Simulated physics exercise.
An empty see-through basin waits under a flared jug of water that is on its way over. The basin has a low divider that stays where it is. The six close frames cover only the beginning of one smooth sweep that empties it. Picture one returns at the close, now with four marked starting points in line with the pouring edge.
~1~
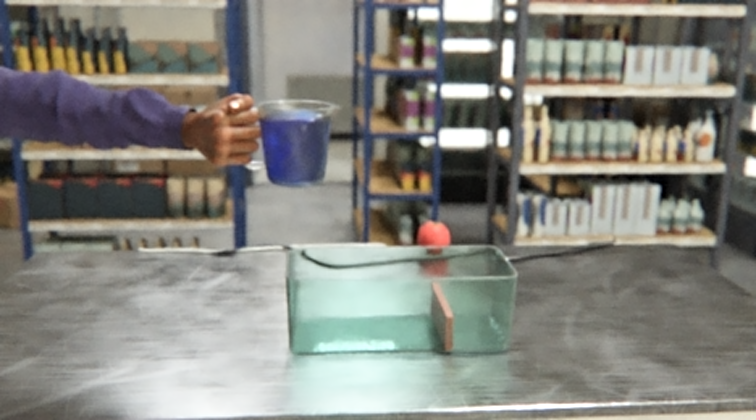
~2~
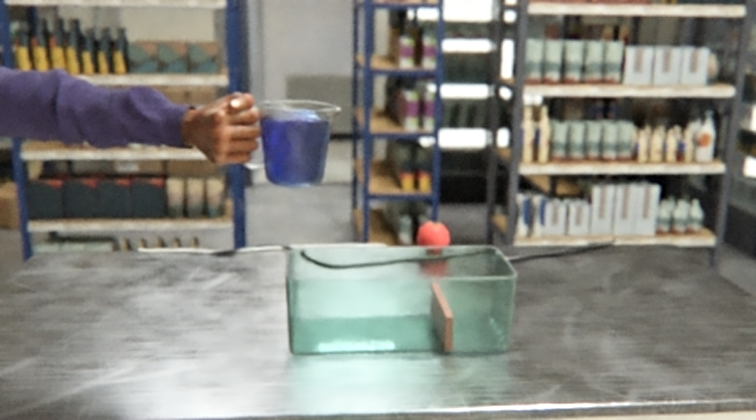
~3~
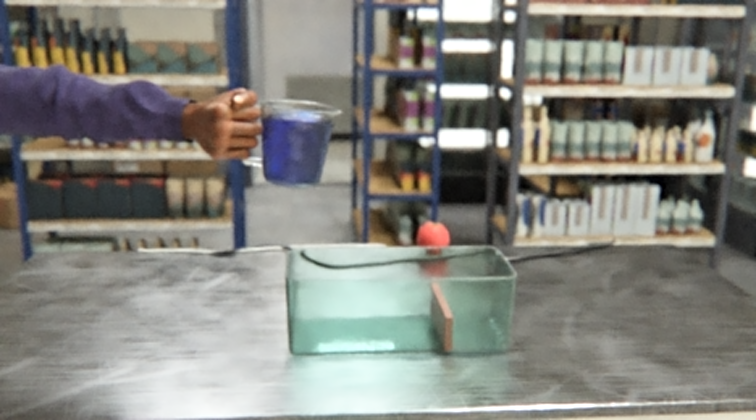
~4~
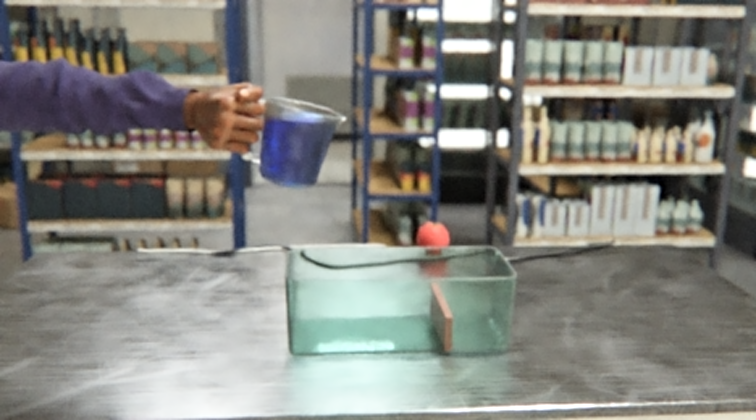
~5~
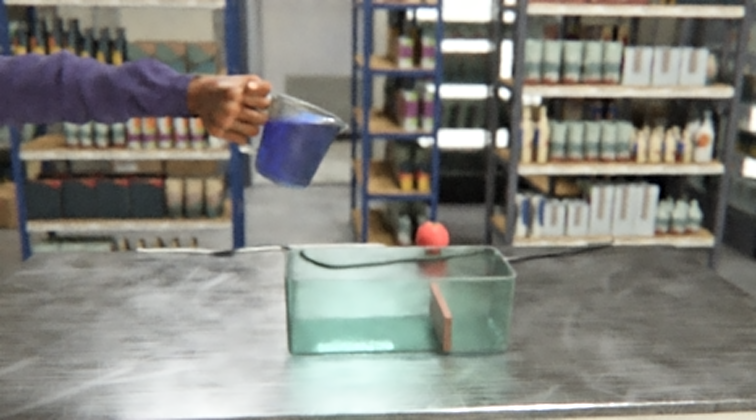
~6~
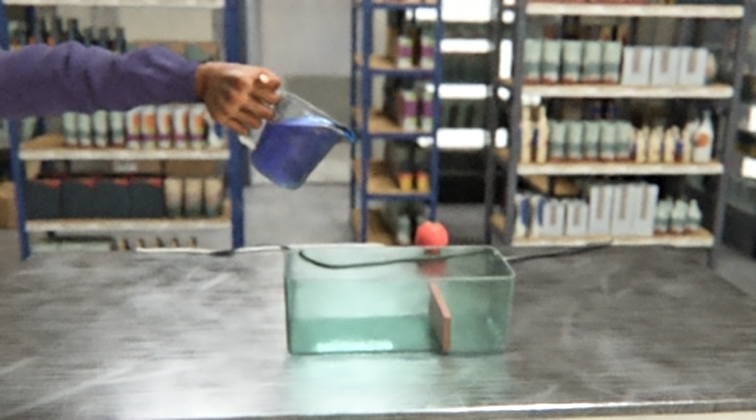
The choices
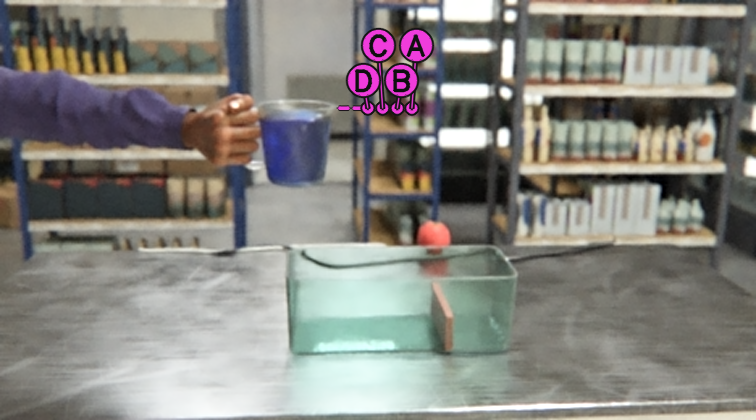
A flared jug of blue liquid, held upright by a purple-sleeved arm above a see-through basin, tilted steadily to the right until the liquid just slipped over its lip.
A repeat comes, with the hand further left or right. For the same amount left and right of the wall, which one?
Choose B.
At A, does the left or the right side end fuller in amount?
The right side.
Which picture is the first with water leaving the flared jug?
Picture 6.
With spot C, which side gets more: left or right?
The left side.
In magenta, A at (411, 108); B at (397, 108); C at (382, 108); D at (367, 108).
Choosing A, about 28 % ends left of the wall and 70 % right of it; 3 % is lost outside.
Choosing B, about 49 % ends left of the wall and 49 % right of it.
Choosing C, about 78 % ends left of the wall and 18 % right of it; 4 % is lost outside.
Choosing D, about 91 % ends left of the wall and 4 % right of it; 6 % is lost outside.
